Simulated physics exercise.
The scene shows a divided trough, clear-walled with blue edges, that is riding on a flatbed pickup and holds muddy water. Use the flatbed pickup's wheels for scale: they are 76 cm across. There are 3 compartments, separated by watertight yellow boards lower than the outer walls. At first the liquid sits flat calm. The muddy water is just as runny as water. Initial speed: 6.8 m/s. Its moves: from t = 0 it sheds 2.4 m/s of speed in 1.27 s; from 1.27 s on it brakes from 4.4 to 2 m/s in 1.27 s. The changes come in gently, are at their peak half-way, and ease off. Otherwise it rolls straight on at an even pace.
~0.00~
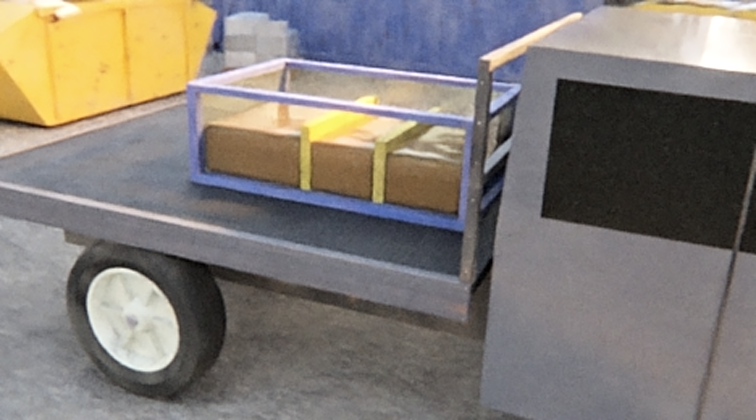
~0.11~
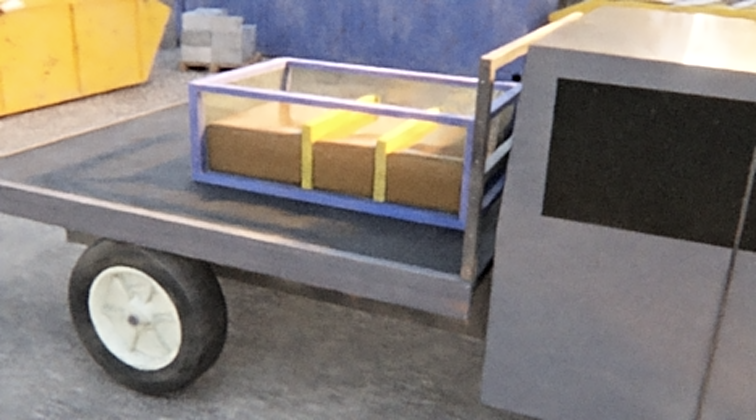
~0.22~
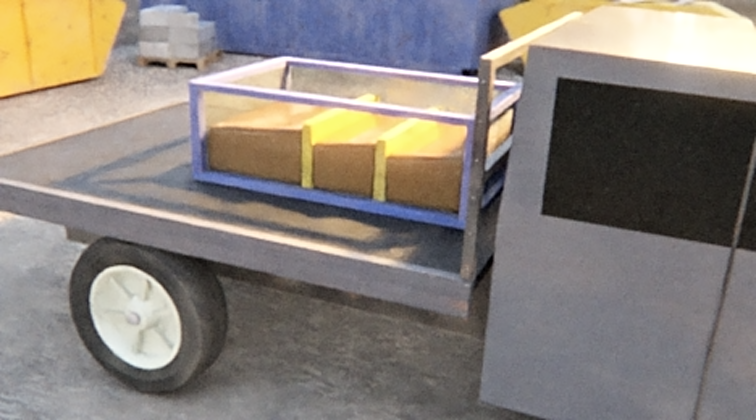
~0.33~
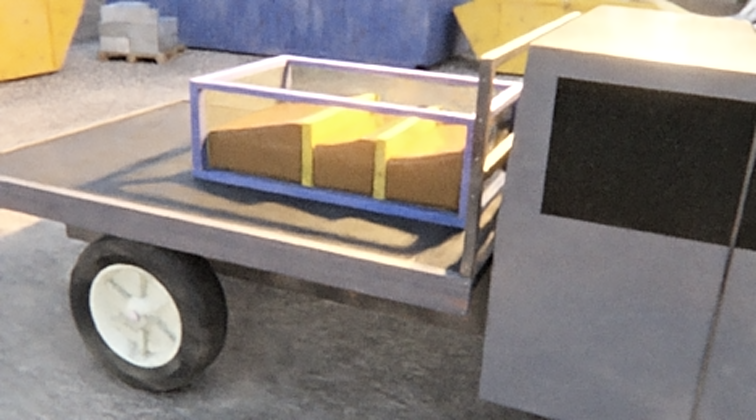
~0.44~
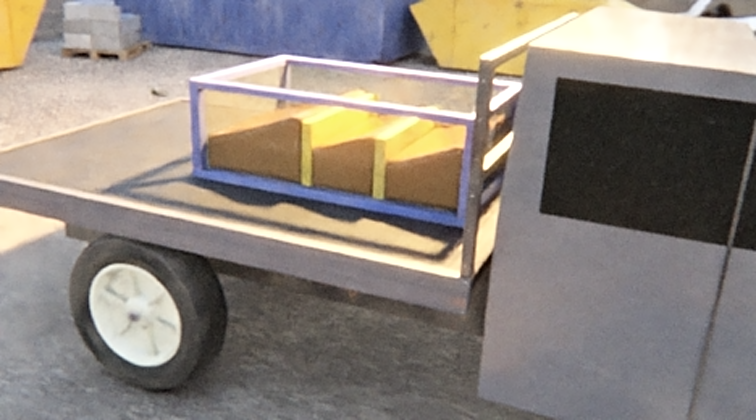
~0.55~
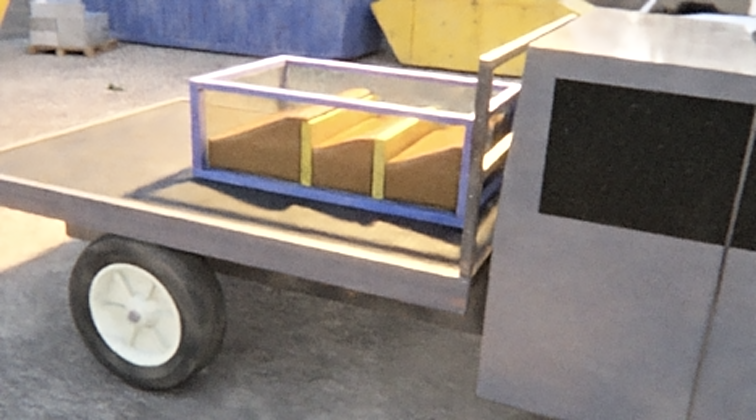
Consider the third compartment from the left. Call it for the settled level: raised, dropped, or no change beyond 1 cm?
Raised.
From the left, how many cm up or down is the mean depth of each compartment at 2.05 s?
From the left: 2 down, 1 up, 2 up.
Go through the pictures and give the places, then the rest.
The first frame shows surface heights from the left, (264, 127), (344, 139), (431, 152); board top at (305, 127) and (380, 142); the front is on the right, levels are read along the near wall; a wheel hub at (126, 325).
The second frame shows surface heights from the left, (266, 126), (345, 138), (432, 151).
The third frame shows surface heights from the left, (266, 125), (345, 139), (432, 151).
The fourth frame shows surface heights from the left, (266, 123), (345, 139), (432, 150).
The fifth frame shows surface heights from the left, (266, 123), (345, 138), (431, 150).
The sixth frame shows surface heights from the left, (266, 122), (344, 138), (430, 149); a wheel hub at (128, 320).
Then, 1.25 s in, the mean depths from the left are 22, 24, 24 cm.
Then, 2.05 s in, the mean depths from the left are 21, 24, 25 cm.
Then, 3.05 s in, the mean depths from the left are 21, 24, 26 cm.
Then, 5.53 s in, the mean depths from the left are 21, 24, 26 cm.
